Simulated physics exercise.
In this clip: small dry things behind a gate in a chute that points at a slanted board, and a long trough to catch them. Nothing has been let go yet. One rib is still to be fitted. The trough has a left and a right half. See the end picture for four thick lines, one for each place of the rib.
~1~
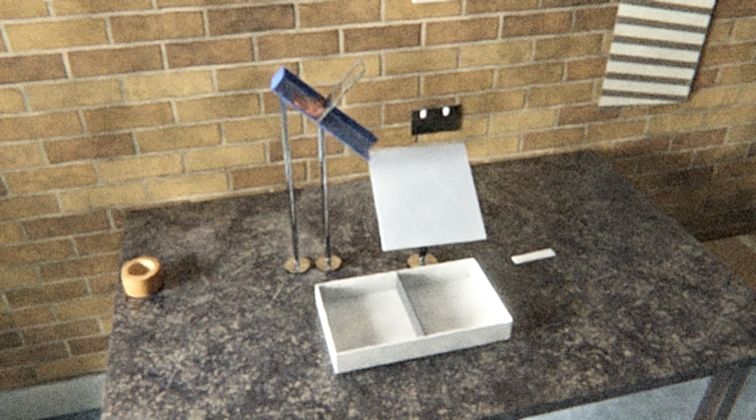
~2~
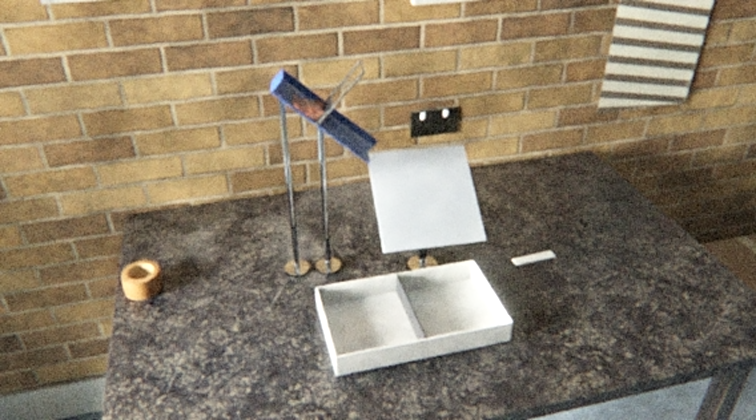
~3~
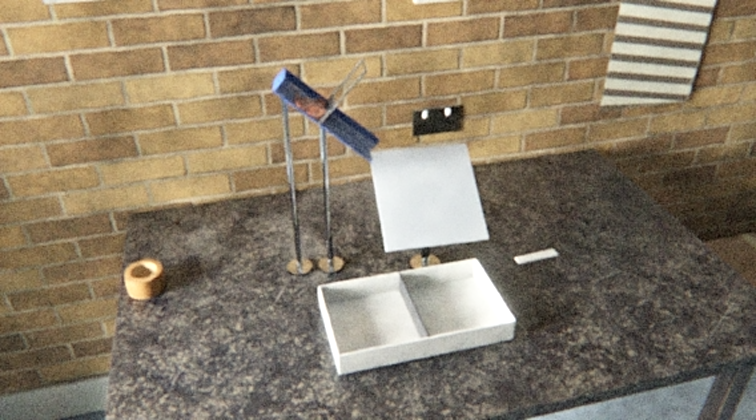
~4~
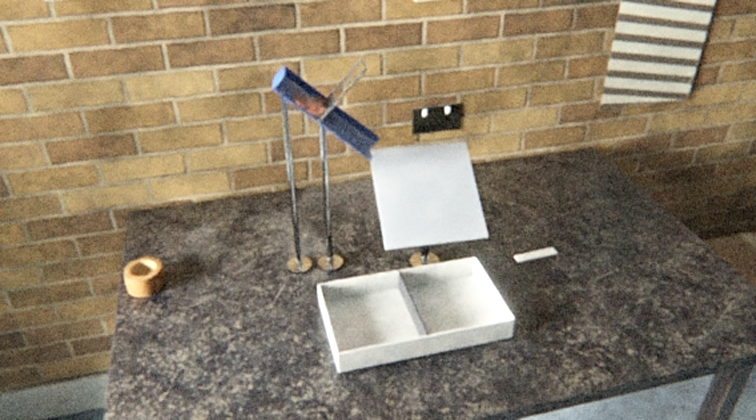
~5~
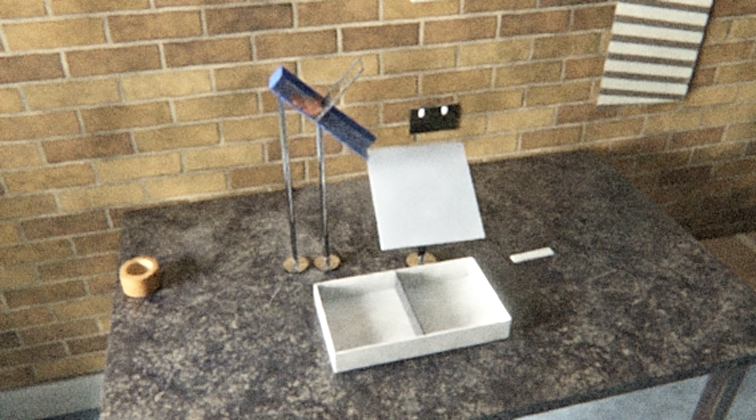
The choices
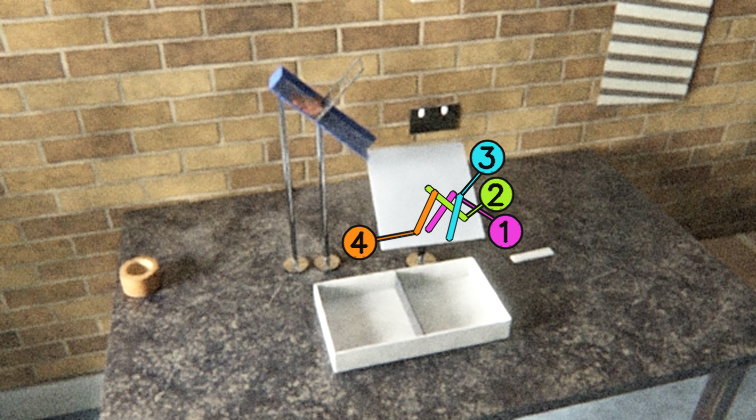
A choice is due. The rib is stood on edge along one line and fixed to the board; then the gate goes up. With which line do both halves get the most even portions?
4 beats the others.
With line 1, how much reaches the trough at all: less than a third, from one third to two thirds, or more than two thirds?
It is more than two thirds.
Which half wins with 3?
More lands on the right.
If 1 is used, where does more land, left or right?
Right.
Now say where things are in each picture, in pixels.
In the first frame, load behind the gate at (311, 104), clay pellets; lip of the chute at (369, 156), sloping fairly steeply.
In the second frame, middle of the board at (426, 196), tilted fairly steeply; middle of its low edge at (436, 246); of its high edge at (416, 150).
In the third frame, front corners of the trough at (339, 356) and (515, 321); front end of its middle wall at (429, 338); gate still shut at (332, 102).
In the fourth frame, middle of the load at (313, 104); lip at (371, 155).
In the fifth frame, middle of the load at (309, 103); lip at (368, 155).
On the marked copy, line 1 from (453, 193) to (428, 229); line 2 from (428, 188) to (464, 218); line 3 from (460, 196) to (449, 238); line 4 from (434, 192) to (416, 231).
For line 1, of what is caught, a stray few in the left half, nearly all in the right.
For line 2, of what is caught, none in the left half, all in the right.
For line 3, of what is caught, none in the left half, all in the right.
For line 4, of what is caught, about two thirds in the left half, about a third in the right.
